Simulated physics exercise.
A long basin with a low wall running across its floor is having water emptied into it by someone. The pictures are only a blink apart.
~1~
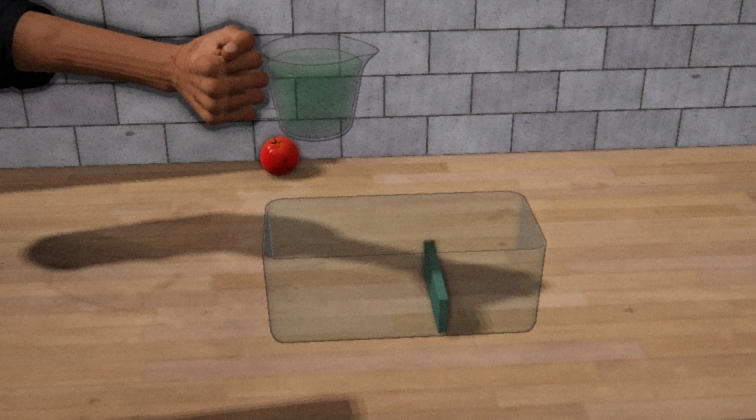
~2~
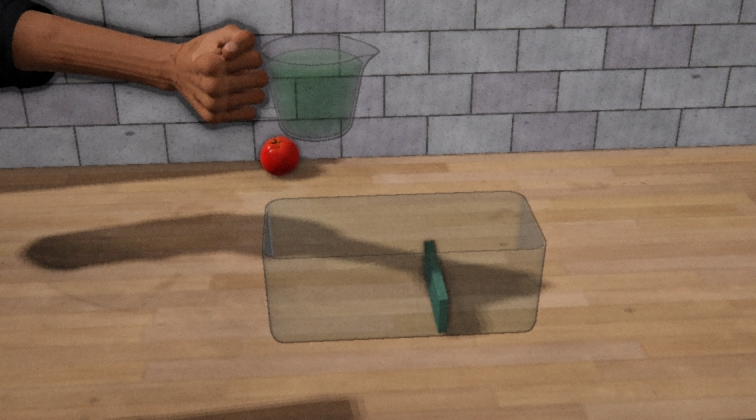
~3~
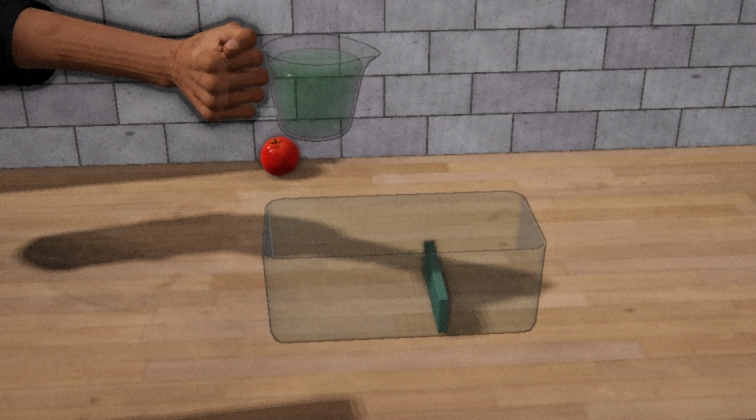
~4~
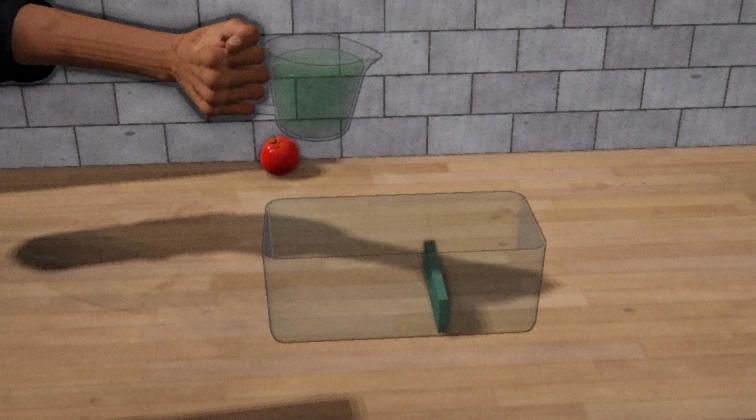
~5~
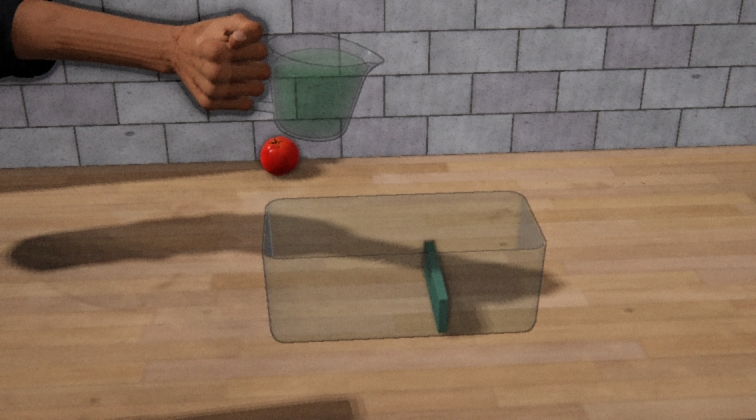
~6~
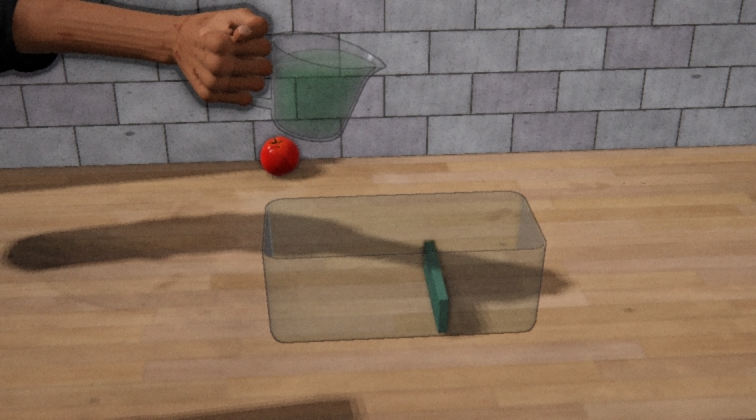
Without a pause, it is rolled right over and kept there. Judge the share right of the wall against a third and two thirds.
The right side is left with enough for a third but not past two thirds.
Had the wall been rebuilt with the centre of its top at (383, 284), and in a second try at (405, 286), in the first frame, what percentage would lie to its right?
That'd be about 95 percent for the first and about 85 percent for the other.
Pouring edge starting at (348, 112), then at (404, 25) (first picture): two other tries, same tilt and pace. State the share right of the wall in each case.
5 % and 80 %.
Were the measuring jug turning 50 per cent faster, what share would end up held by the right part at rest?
I'd estimate some 35 percent.
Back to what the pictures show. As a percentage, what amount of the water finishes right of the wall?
That share comes out near 50 percent.
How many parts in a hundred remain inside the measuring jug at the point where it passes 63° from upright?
65 %.
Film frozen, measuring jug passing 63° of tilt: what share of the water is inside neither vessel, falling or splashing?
25 %.
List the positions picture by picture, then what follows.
In the first frame, tilt 0°; pouring edge (379, 49); surface from (267, 61) to (363, 58); the long basin's rim runs from (265, 229) to (534, 219); the wall's top is at (436, 270).
In the second frame, tilt 1°; pouring edge (380, 50); surface from (267, 61) to (363, 59).
In the third frame, tilt 2°; pouring edge (381, 52); surface from (268, 61) to (364, 60).
In the fourth frame, tilt 5°; pouring edge (383, 55); surface from (270, 61) to (366, 61).
In the fifth frame, tilt 9°; pouring edge (385, 59); surface from (272, 61) to (369, 61).
In the sixth frame, tilt 13°; pouring edge (387, 65); surface from (274, 62) to (375, 61).
A moment on, the measuring jug is tipped part way and 66 per cent is still to pour, 2 is left of the wall and 8 right of it.
Next, the measuring jug is tipped on its side and 15 per cent is still to pour, 22 is left of the wall and 45 right of it.
Then the measuring jug is tipped on its side and 1 per cent is still to pour, 49 is left of the wall and 48 right of it.
Later the measuring jug is tipped on its side and 0 per cent is still to pour, 50 is left of the wall and 49 right of it.
In the end 50 per cent lies left of the wall, 49 right of it and 1 outside.
